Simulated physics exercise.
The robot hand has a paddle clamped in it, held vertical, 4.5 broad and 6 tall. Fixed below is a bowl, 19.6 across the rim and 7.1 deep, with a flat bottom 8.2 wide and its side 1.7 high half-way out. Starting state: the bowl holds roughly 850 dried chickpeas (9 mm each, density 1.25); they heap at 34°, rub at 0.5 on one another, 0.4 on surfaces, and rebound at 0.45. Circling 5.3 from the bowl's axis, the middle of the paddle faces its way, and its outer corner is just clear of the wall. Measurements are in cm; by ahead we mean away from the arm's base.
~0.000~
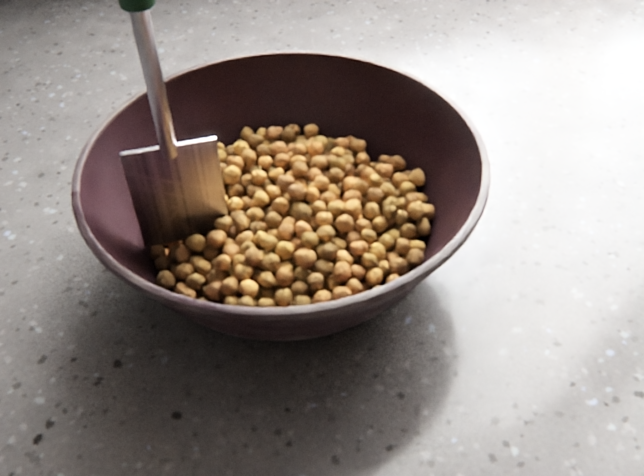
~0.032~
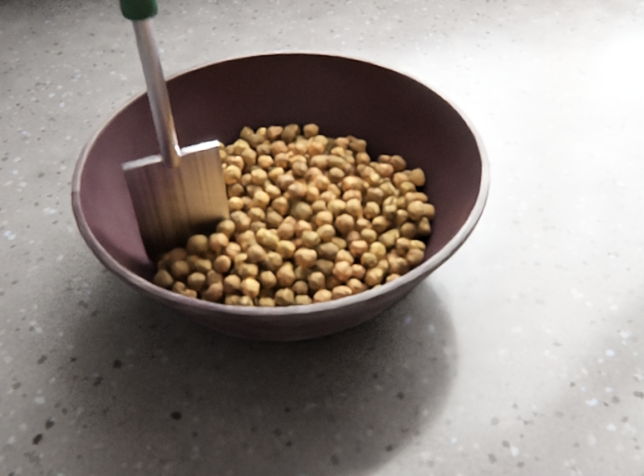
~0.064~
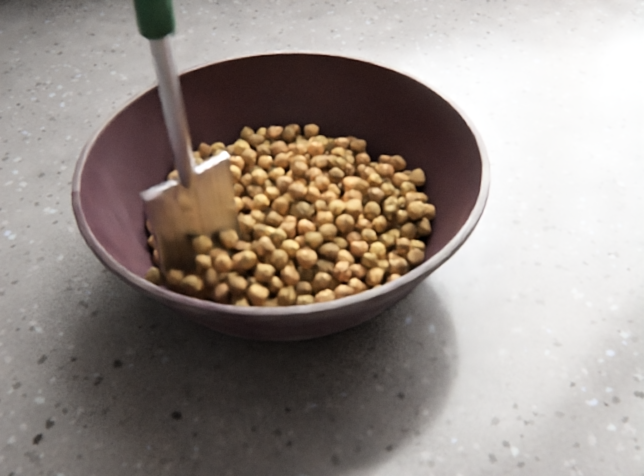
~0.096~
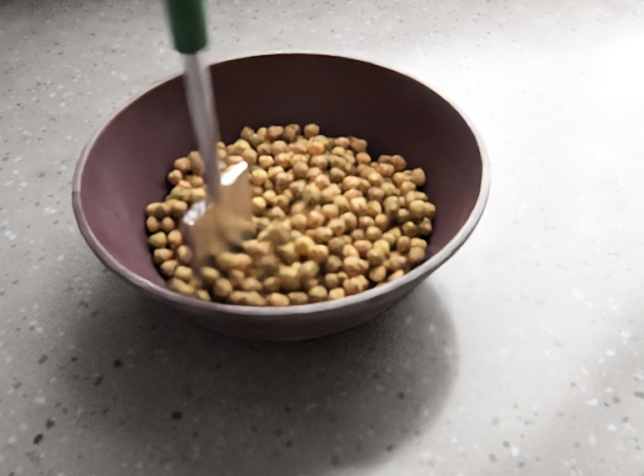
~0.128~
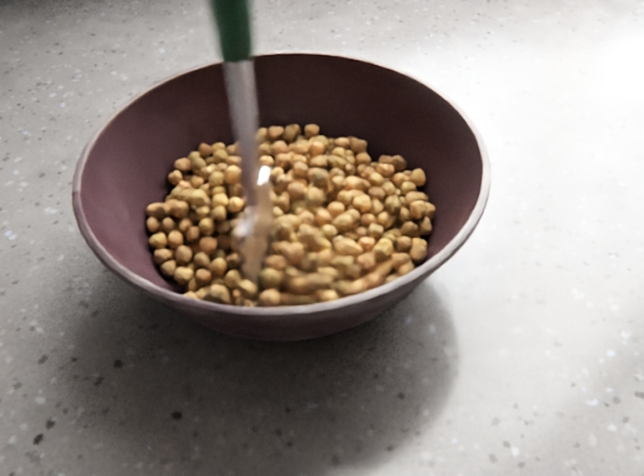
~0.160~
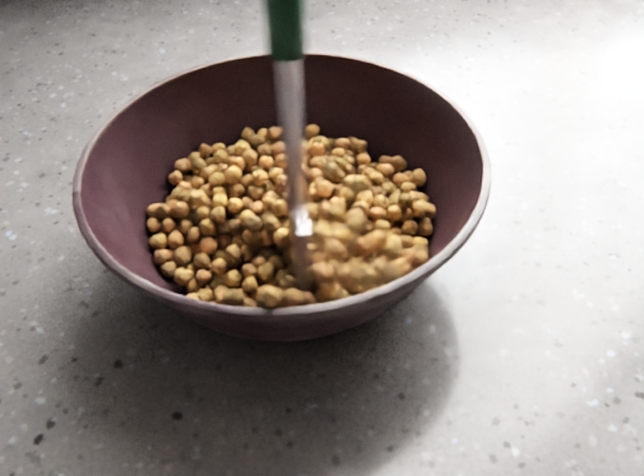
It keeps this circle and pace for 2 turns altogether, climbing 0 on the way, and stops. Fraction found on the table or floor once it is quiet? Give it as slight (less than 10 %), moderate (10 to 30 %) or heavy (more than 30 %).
It is moderate.
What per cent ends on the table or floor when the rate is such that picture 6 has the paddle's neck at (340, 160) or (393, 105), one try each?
Near 30 in a hundred for the first and near 40 in a hundred for the second.
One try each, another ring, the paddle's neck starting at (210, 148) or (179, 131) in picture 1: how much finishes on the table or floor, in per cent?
First try about 0 per cent, second try about 20 per cent.
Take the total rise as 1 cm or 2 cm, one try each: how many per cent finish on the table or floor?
Near 10 in a hundred, then 5 in a hundred.
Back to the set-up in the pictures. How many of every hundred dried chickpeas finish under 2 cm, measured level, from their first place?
35 %.
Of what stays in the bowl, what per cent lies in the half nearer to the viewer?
Close to 55 in a hundred.
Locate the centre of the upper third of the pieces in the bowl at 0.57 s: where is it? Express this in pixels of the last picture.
Roughly pixel (177, 204).
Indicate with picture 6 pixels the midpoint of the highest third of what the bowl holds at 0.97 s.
The centre is roughly (316, 138).
After 0.57 s, 334° round, highest piece 10 above the table; 774 in the bowl, 56 on the table or floor, 20 in flight or on the tool.
After 0.97 s, 223° round, highest piece 9 above the table; 725 in the bowl, 113 on the table or floor, 12 in flight or on the tool.
After 1.38 s, 0° round, highest piece 6 above the table; 699 in the bowl, 151 on the table or floor.
After 2.08 s, 0° round, highest piece 6 above the table; 699 in the bowl, 151 on the table or floor.
In the end, 699 in the bowl, 151 on the table or floor. That is 18 % on the table or floor.
